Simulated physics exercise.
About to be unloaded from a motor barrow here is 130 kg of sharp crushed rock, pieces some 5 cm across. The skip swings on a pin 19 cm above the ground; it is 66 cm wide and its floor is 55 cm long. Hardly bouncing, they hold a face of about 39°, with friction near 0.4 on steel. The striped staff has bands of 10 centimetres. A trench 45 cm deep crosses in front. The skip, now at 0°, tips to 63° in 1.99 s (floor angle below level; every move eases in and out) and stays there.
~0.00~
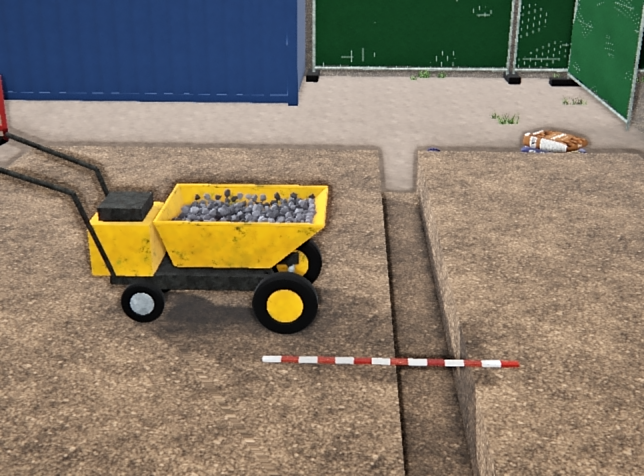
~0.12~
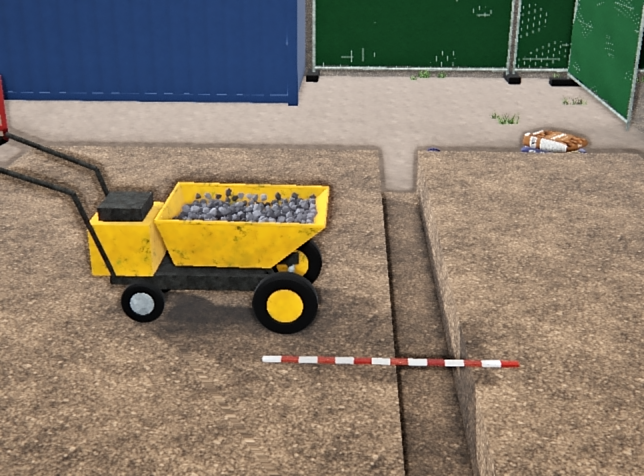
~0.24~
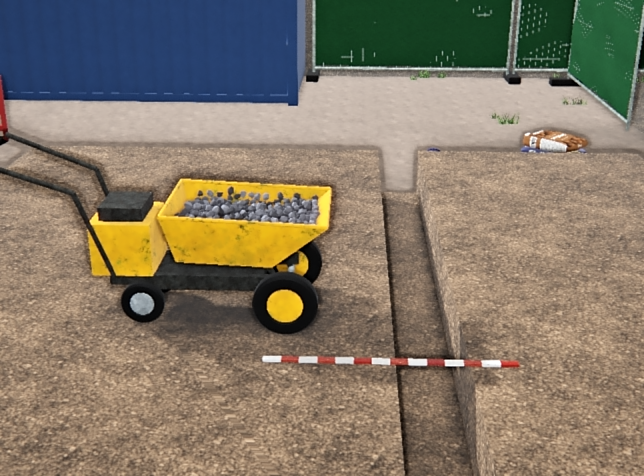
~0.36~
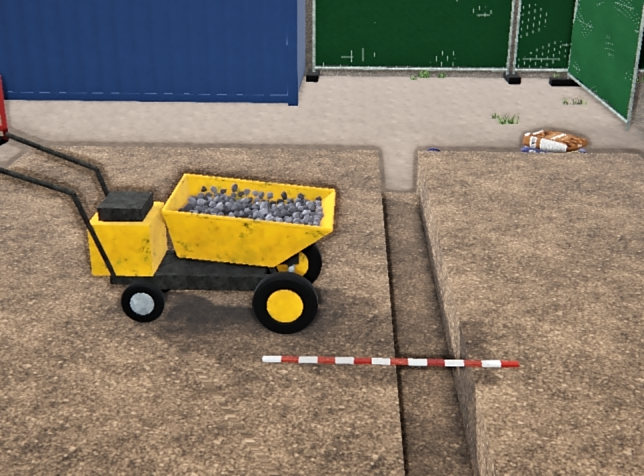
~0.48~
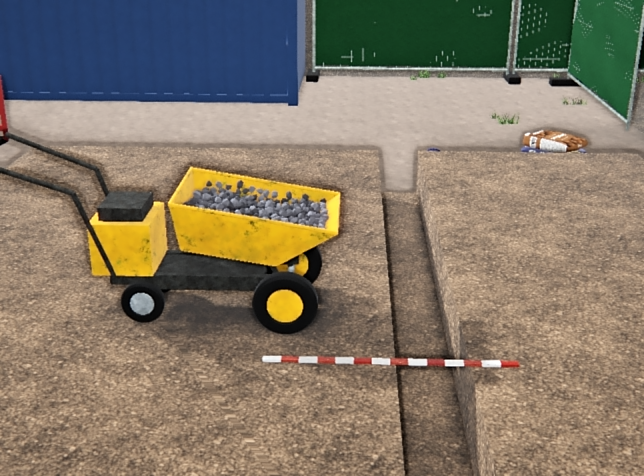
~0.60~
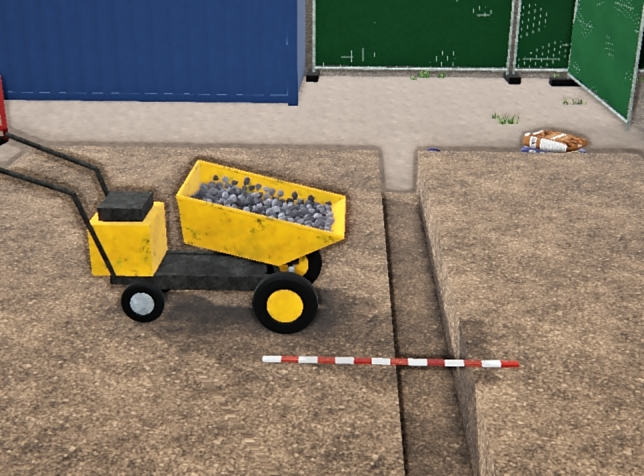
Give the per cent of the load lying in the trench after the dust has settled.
Close to 92 in every hundred.
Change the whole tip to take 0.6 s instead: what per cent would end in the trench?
Then roughly 100 percent.
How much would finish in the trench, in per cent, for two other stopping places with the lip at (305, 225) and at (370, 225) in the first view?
About 65 per cent first, then about 85 per cent.
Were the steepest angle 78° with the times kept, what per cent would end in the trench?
It would be near 90 per cent.
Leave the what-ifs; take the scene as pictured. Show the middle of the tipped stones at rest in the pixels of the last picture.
Middle at around (420, 364), I'd say.
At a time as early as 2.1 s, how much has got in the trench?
About 25%.
After 1.5 s the floor is at 53°; 100 % in the skip; the foremost stones are at (369, 264).
After 2.1 s the floor is at 63°; 73 % in the skip, 3 % short of the trench, 24 % in the trench; the foremost stones are at (428, 351).
After 2.4 s the floor is at 63°; 41 % in the skip, 3 % short of the trench, 57 % in the trench; the foremost stones are at (450, 365).
After 4.4 s the floor is at 63°; 5 % in the skip, 3 % short of the trench, 92 % in the trench; the foremost stones are at (451, 363).
